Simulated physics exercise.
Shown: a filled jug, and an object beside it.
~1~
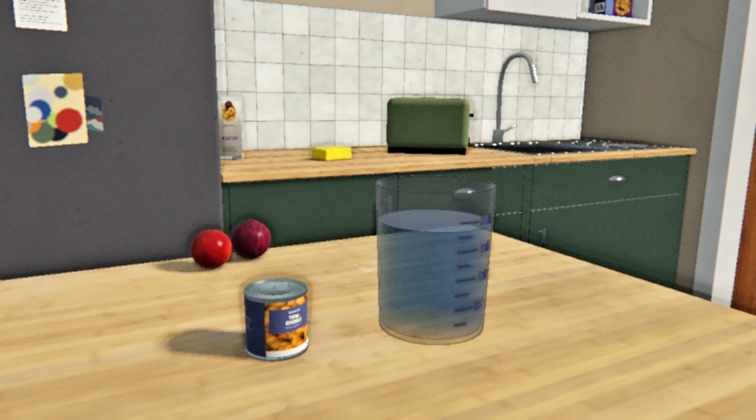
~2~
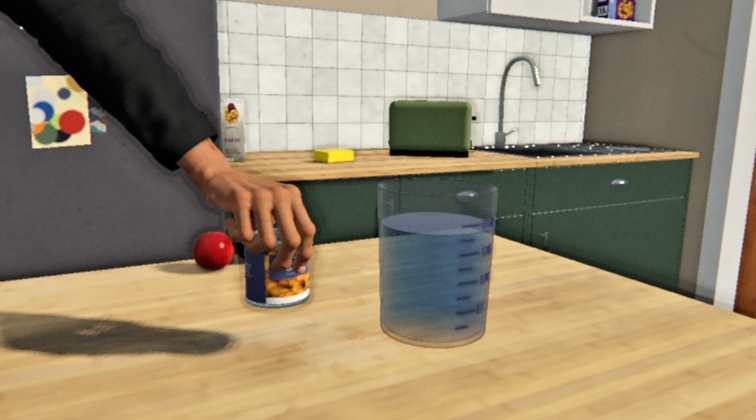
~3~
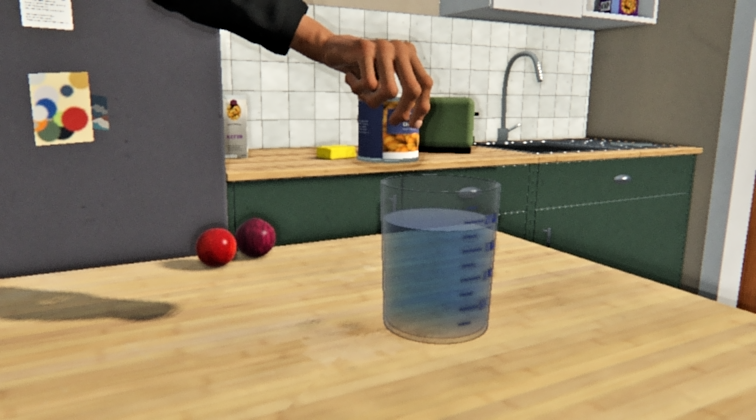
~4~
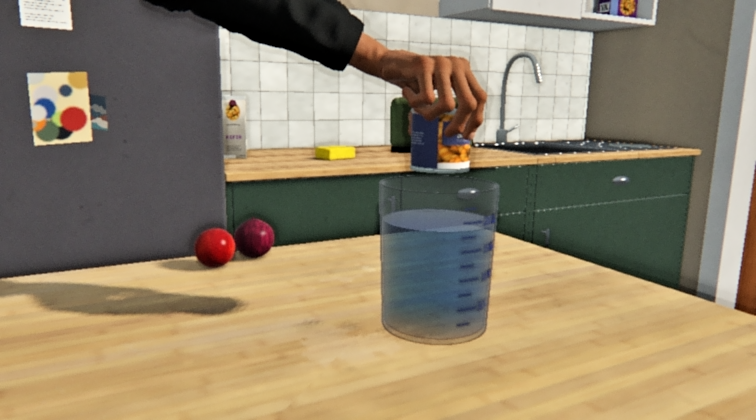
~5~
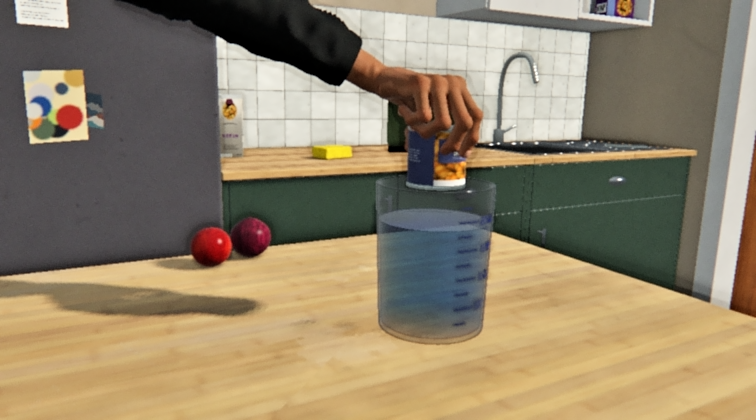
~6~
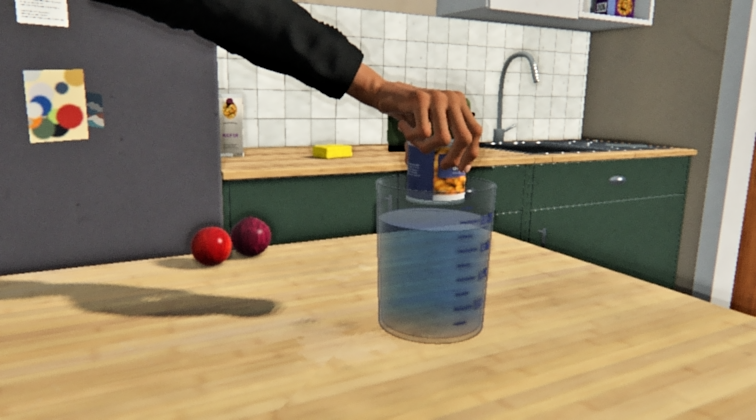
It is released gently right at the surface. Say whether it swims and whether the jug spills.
Let go in the dyed water, it does not stay up, and the jug manages without spilling.
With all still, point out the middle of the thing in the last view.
Near (431, 291).
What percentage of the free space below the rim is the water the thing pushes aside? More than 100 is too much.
Around 40 percent.
Soon after, the tin of food enters the dyed water; the jug is about three quarters full.
Later, the tin of food goes on down; the jug is nearly full.
In the end, the tin of food lies on the bottom; the jug is nearly full; nothing is spilt.
